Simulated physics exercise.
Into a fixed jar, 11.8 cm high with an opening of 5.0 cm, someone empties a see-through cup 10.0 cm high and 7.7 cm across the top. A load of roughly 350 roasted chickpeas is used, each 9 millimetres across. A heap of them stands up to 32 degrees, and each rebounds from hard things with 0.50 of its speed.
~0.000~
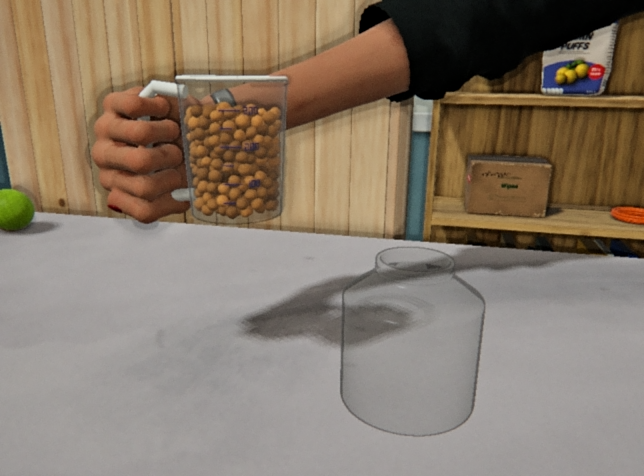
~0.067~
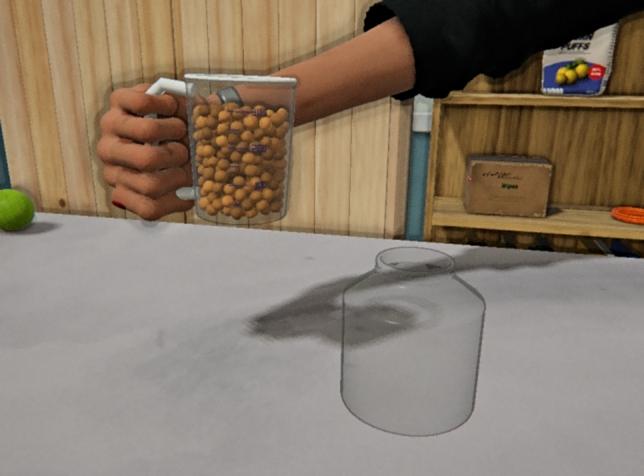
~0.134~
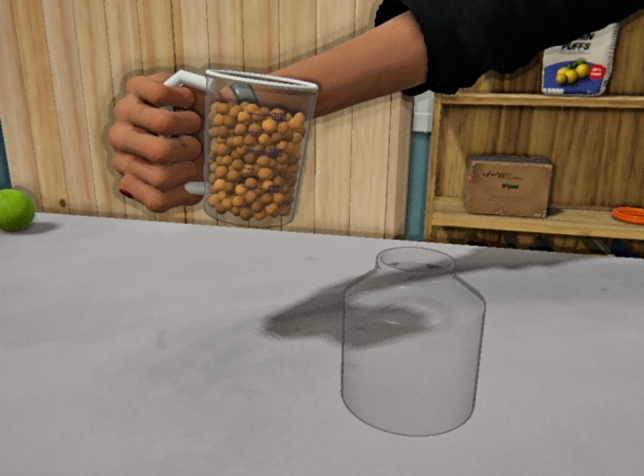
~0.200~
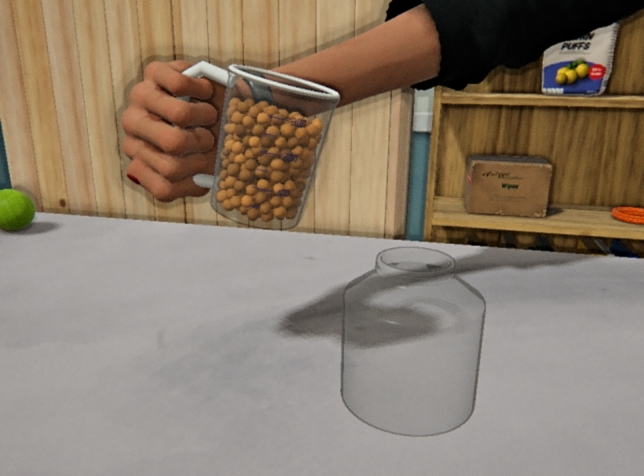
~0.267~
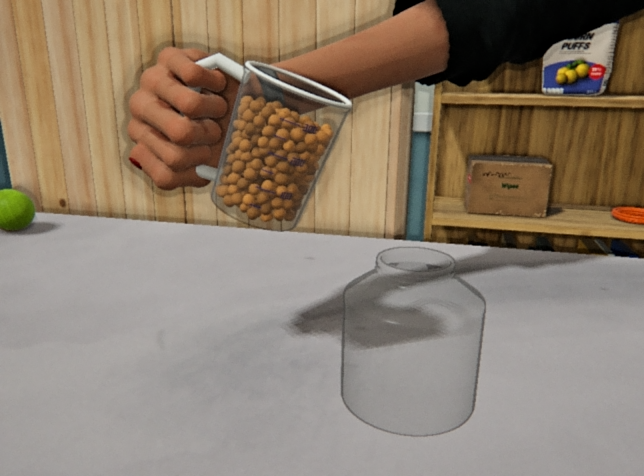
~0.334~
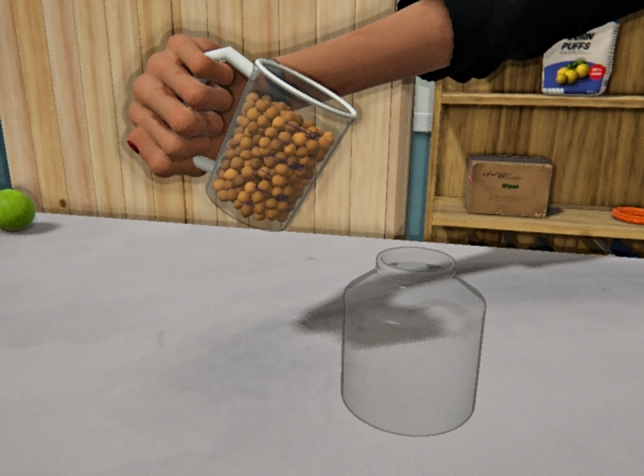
On a pale tabletop, a hand moves a clear cup of roasted chickpeas rightward, tilting it toward an empty glass jar.
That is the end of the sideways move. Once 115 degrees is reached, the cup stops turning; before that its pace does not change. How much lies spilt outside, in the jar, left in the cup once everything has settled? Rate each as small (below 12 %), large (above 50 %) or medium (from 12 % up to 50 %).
Spilt: Large; jar: Small; still above: Small.
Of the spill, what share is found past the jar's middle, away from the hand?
It comes to near 0 percent.
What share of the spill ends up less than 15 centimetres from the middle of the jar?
About 70 %.
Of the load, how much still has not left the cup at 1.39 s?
About 40 percent of the load.
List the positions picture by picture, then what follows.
In the first frame, cup at (235, 147), tilt 0 degrees, lip at (283, 79), moved 0.0 cm; middle of the pieces at (240, 160); jar at (410, 329).
In the second frame, cup at (242, 148), tilt 2 degrees, lip at (293, 82), moved 0.5 cm; middle of the pieces at (246, 161).
In the third frame, cup at (256, 149), tilt 8 degrees, lip at (314, 88), moved 1.6 cm; middle of the pieces at (259, 162).
In the fourth frame, cup at (270, 149), tilt 14 degrees, lip at (336, 97), moved 2.7 cm; middle of the pieces at (271, 163).
In the fifth frame, cup at (276, 149), tilt 21 degrees, lip at (349, 106), moved 3.2 cm; middle of the pieces at (276, 163).
In the sixth frame, cup at (276, 150), tilt 28 degrees, lip at (354, 116), moved 3.2 cm; middle of the pieces at (275, 163); jar at (411, 329). Its pace works out near 105 degrees a second.
Then, at 0.74 s, tilt 70 degrees; the cup holds 100 %, the jar 0 %.
Then, at 1.01 s, tilt 98 degrees; the cup holds 100 %, the jar 0 %.
After 1.39 s, tilt 115 degrees; the cup holds 40 %, the jar 0 %.
By 2.6 s all is still; spilt 100 %, jar 0 %, still above 0 %.
